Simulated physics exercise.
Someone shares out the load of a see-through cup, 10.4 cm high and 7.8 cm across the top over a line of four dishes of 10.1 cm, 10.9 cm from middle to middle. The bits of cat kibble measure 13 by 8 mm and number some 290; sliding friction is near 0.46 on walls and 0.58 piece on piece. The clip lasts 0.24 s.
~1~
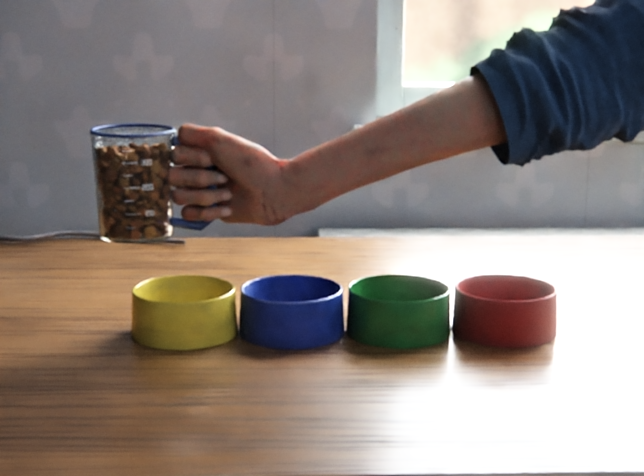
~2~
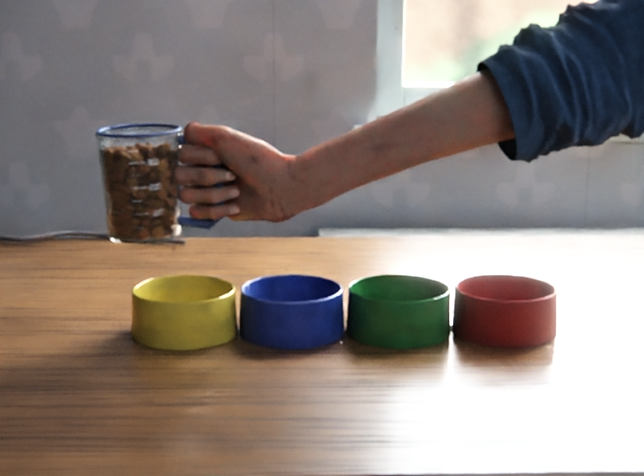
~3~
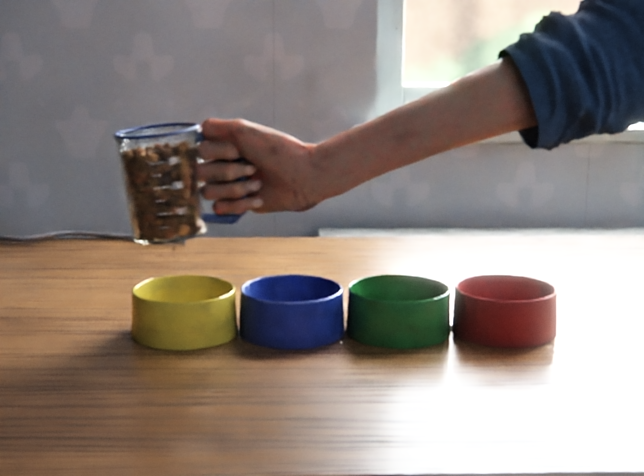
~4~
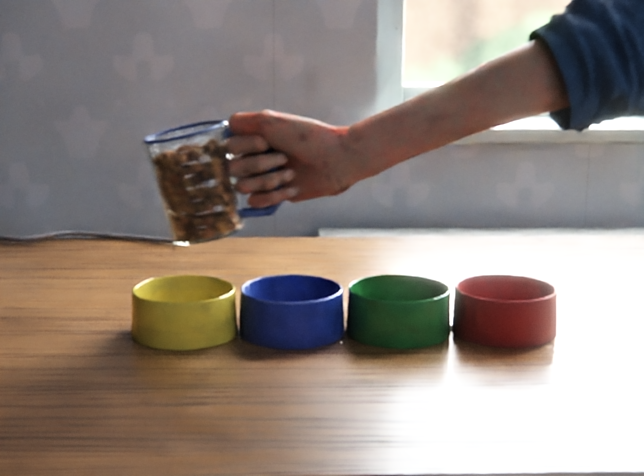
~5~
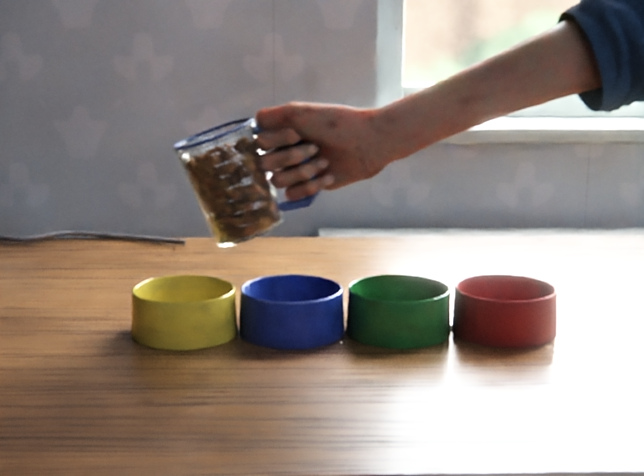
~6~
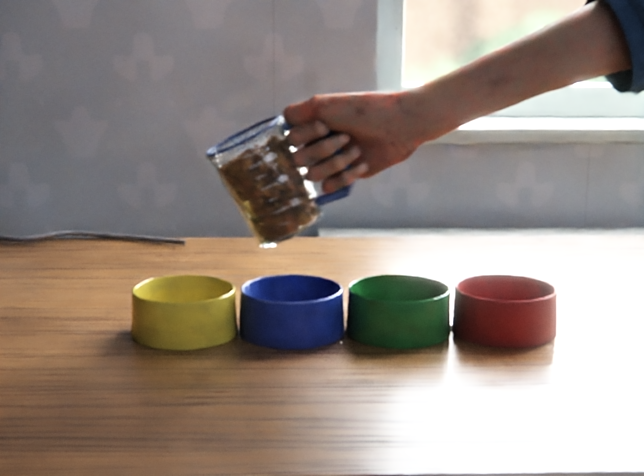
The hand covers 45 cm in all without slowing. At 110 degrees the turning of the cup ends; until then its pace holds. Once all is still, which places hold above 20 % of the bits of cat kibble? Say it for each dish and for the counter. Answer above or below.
Red: Above, blue: Below, green: Below, yellow: Below, counter: Below.
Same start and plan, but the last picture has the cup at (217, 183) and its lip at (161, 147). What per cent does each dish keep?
Red 90, blue 0, green 0, yellow 0.
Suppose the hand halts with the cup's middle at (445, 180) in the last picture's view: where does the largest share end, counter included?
Most goes to: Green.
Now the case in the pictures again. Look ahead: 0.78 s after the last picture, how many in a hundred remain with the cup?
Roughly 65 per cent.
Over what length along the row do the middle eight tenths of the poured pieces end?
Some 6 cm.
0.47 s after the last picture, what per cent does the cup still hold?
Some 100 per cent of the load.
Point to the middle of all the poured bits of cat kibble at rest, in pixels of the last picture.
Around (512, 306).
Then, 0.29 s after the last picture, tilt 69 degrees; cup holds 100 %.
Then, 0.47 s after the last picture, tilt 95 degrees; cup holds 100 %.
Then, 0.78 s after the last picture, tilt 110 degrees; cup holds 65 %, red 25 %.
In the end, red 90 %, blue 0 %, green 0 %, yellow 0 %, counter 5 %, cup 5 %.
